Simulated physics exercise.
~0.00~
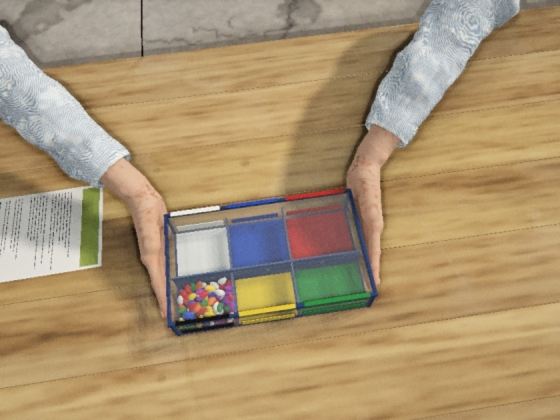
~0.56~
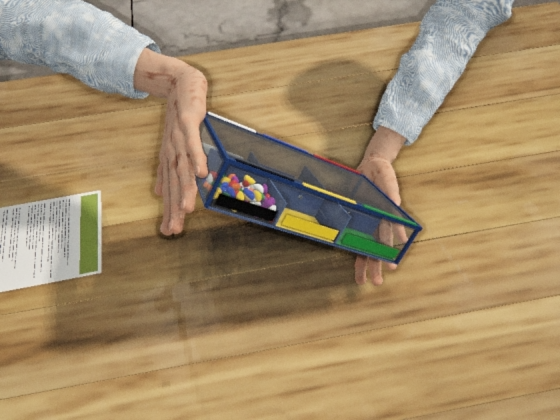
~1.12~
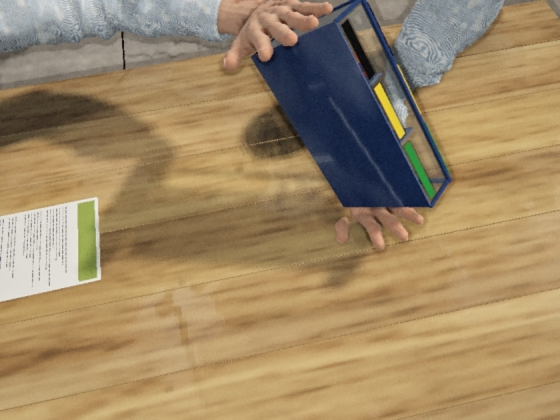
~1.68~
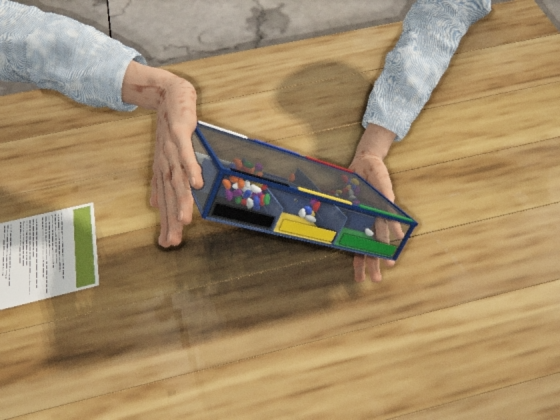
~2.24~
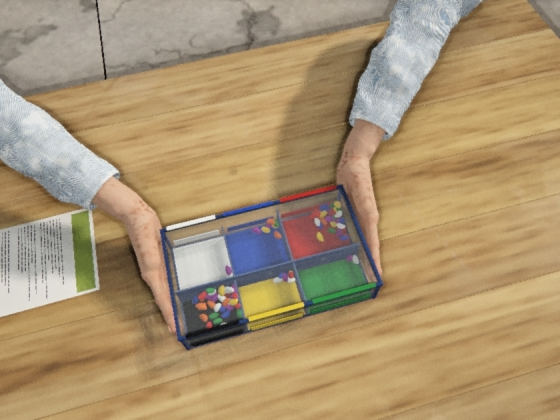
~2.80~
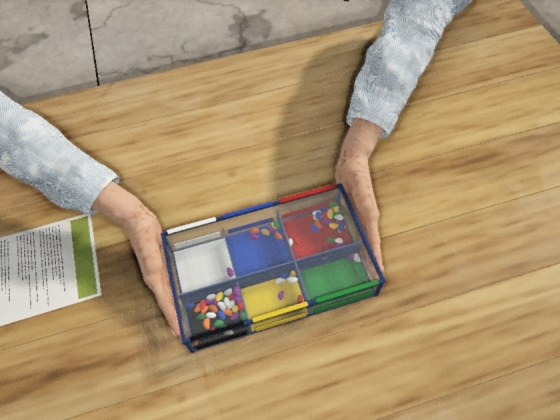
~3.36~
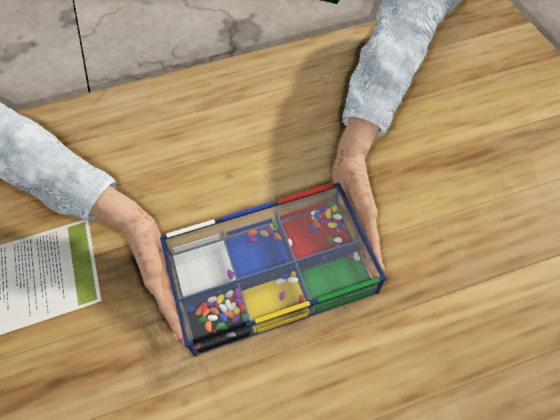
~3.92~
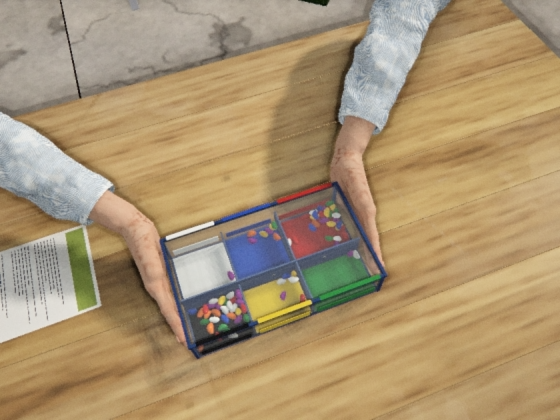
Hands tilting a clear-lidded sorting box onto its side and laying it flat, leaving jelly beans mostly in black and red compartments.
